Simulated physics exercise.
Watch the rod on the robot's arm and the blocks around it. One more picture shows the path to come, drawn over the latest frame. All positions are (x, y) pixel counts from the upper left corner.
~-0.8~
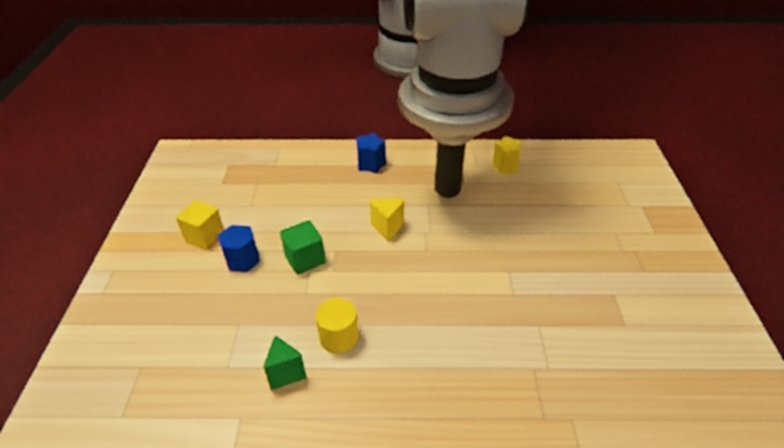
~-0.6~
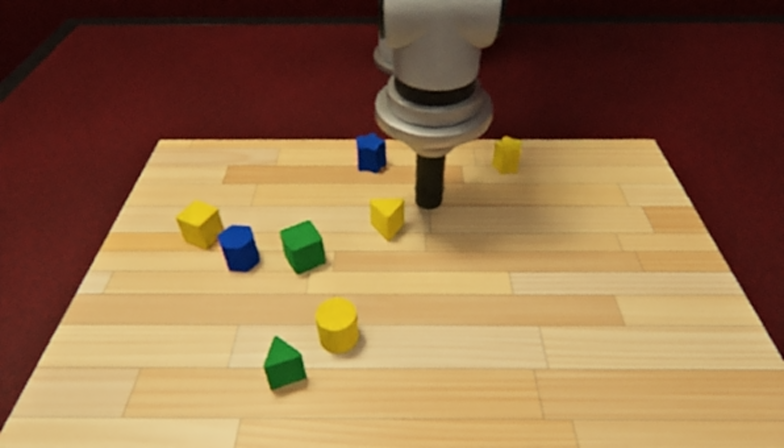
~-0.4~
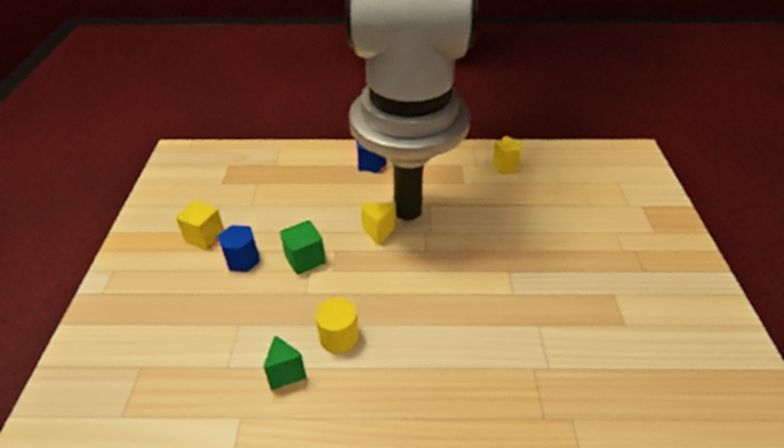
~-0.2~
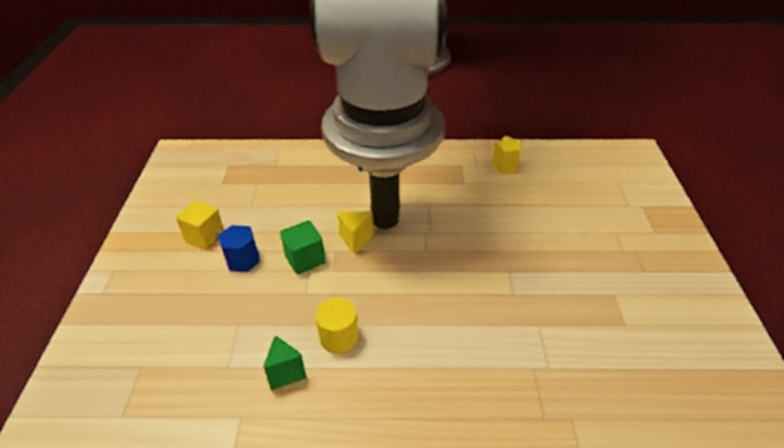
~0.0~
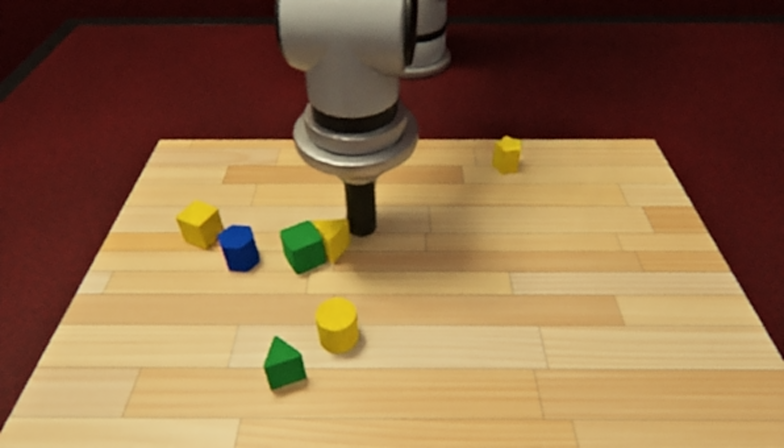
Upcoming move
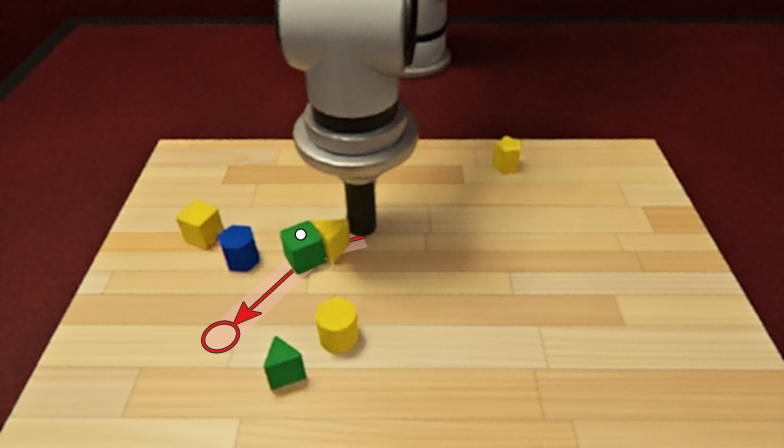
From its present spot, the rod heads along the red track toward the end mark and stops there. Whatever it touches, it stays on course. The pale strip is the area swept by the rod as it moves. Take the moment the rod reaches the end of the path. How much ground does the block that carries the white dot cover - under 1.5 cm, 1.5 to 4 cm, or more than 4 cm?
The shift is above 4 cm.
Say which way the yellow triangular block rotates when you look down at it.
Looking down, my answer is that the yellow triangular block rotates clockwise.
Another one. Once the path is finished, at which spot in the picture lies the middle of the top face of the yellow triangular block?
Its top middle: (187, 303).
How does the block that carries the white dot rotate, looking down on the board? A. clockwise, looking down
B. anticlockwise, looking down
My answer is option A.
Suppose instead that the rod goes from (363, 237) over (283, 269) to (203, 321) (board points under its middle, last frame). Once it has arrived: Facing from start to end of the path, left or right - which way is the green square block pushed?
Sideways, to the right.
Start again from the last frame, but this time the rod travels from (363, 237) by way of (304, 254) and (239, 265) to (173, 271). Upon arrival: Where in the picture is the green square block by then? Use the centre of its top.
By then it is at (201, 292).
Drawn move, from (363, 237) via (310, 256) and (268, 293), ending at (221, 337); the dot is on the green square block.
The first path, step by step. One third of the way, rod (309, 247); green square block (245, 259); yellow triangular block (273, 247).
Two thirds of the way, rod (265, 284); green square block (191, 278), turned 20° clockwise; yellow triangular block (223, 278), turned 25° clockwise.
At the end, rod (217, 328); blue hexagonal block still; green square block (174, 279), turned 65° clockwise; yellow triangular block (187, 303), turned 105° clockwise.
